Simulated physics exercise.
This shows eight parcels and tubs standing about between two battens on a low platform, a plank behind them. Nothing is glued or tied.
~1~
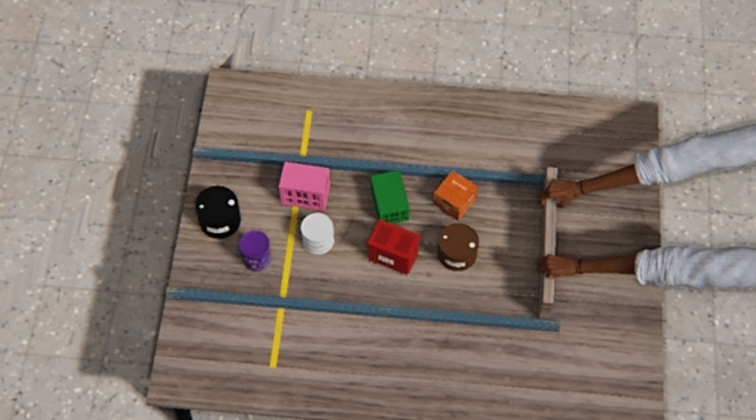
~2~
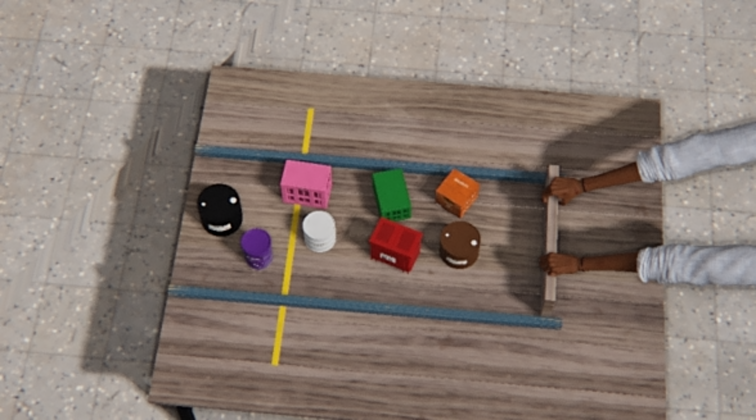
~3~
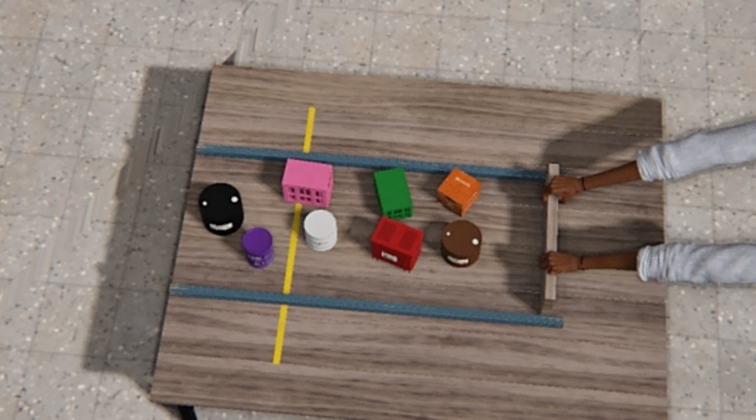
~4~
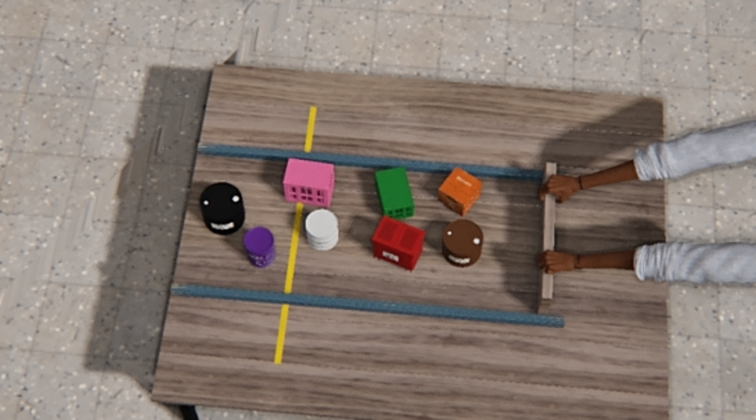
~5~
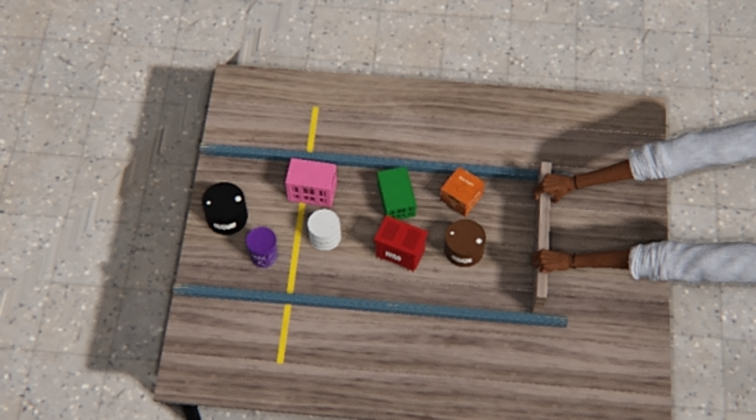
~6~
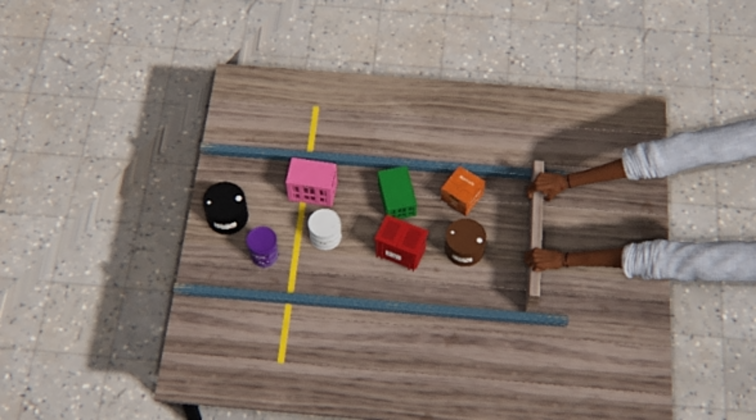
The footage shows eight colourful parcels and tubs standing between two blue battens on a wooden platform crossed by yellow tape, as two hands at the right grip a plank and move it slightly left, the objects staying essentially in place.
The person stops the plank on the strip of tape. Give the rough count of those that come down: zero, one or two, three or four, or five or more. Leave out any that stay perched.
As it turns out, the number that fall off is zero.
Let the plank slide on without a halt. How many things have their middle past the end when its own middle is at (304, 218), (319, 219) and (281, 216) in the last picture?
Place by place, 0, 0 and 0.
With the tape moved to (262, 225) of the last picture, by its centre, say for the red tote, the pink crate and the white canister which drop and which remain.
The red tote stays on; the pink crate comes down; the white canister survives.
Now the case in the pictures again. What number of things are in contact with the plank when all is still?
The number is 3.
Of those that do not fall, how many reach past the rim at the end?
Overhanging: 0.
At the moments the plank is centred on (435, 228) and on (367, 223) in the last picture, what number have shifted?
By then 4, and 6.
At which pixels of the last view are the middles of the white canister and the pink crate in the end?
The white canister stops around (242, 228); the pink crate around (222, 175).
Early on, none off yet; black canister at rest near (226, 208); purple pail at rest near (263, 248); pink crate at rest near (312, 182).
A while later, none off yet; black canister at rest near (226, 208); purple pail at rest near (263, 248); pink crate travelled about its own width near (264, 180).
Finally, the number that fall off is zero.
